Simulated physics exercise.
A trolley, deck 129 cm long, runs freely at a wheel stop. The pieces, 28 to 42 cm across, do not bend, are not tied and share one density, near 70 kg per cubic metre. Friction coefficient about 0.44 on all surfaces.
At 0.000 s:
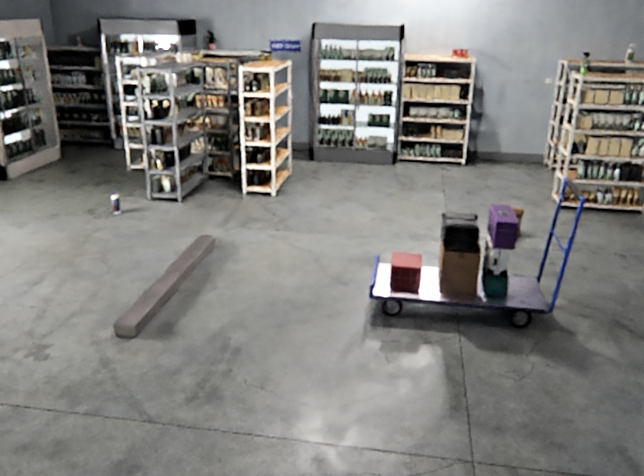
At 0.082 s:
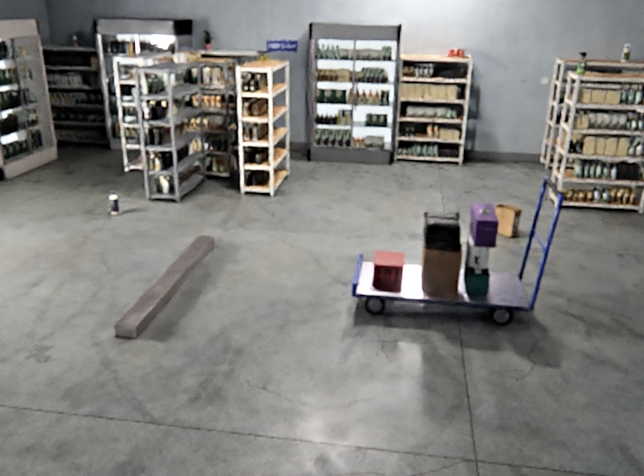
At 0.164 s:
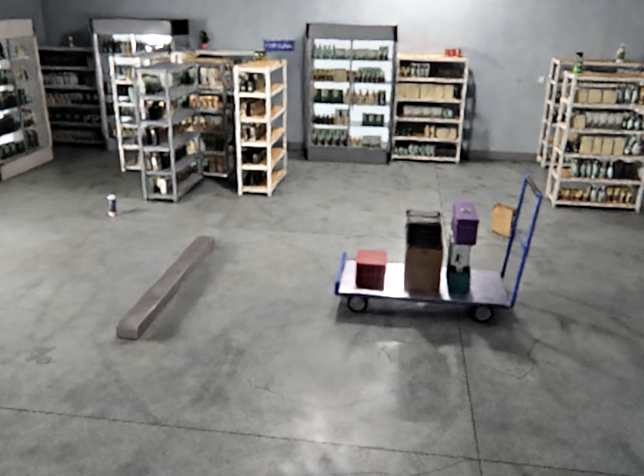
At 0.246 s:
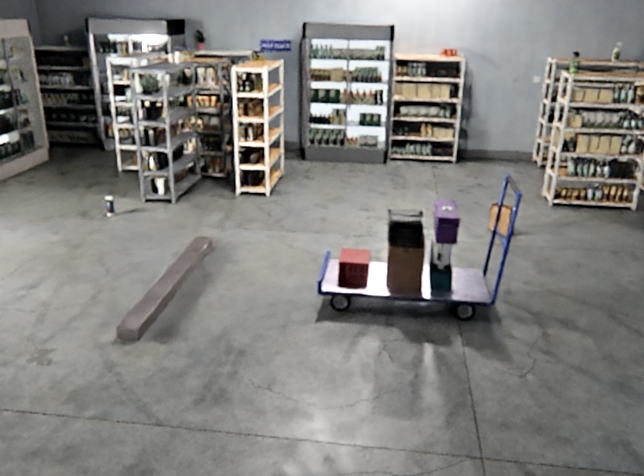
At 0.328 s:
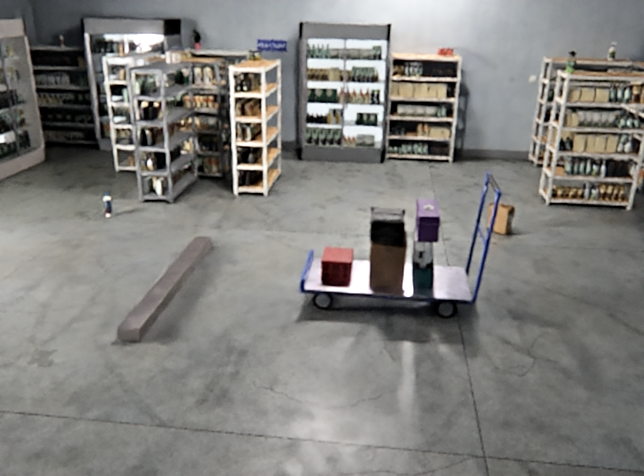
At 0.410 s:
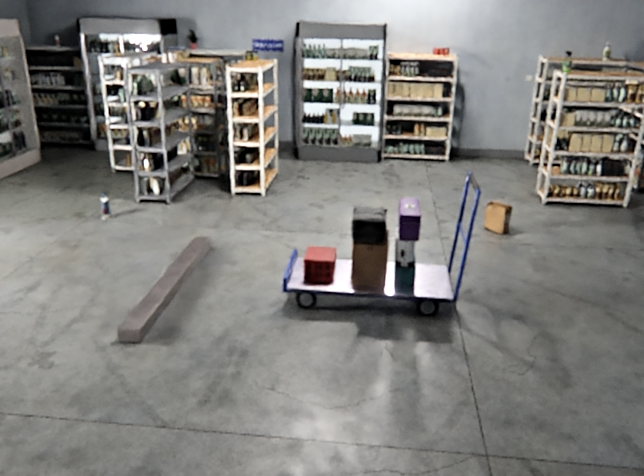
To begin with, a flat trolley with a blue handle carries a red box, a dark case on a brown block, and a purple box above a teal parcel, near shelves of bottles. It rolls steadily left toward a long beam on the floor, its load unshifted, revealing a cardboard box behind it.
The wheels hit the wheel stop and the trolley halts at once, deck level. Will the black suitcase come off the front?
The black suitcase comes off.
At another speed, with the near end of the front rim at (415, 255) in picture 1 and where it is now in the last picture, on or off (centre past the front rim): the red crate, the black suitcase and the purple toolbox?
Then red on, black off, purple off.
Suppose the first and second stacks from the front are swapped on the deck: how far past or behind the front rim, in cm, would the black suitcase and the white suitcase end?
In that case black 70 past, white 60 behind.
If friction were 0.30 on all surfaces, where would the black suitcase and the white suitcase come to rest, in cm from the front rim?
In that case black 50 past, white 70 behind.
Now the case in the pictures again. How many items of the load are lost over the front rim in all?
1 of them.
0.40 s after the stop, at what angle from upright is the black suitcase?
Roughly 20° from upright.
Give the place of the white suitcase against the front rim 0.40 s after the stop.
Some 70 cm behind it.
After 1.02 s the deck stops.
After 1.17 s the black suitcase is 43 cm behind the rim, tilted 0°, near (216, 217) in the last picture's view.
After 1.42 s the black suitcase is 17 cm behind the rim, tilted 25°, near (185, 219) in the last picture's view.
After 1.82 s the black suitcase is 12 cm past the rim, tilted 135°, near (151, 240) in the last picture's view.
At rest, 2.7 s, past the rim, black suitcase; behind it, brown carton, red crate, teal parcel, white suitcase and purple toolbox.
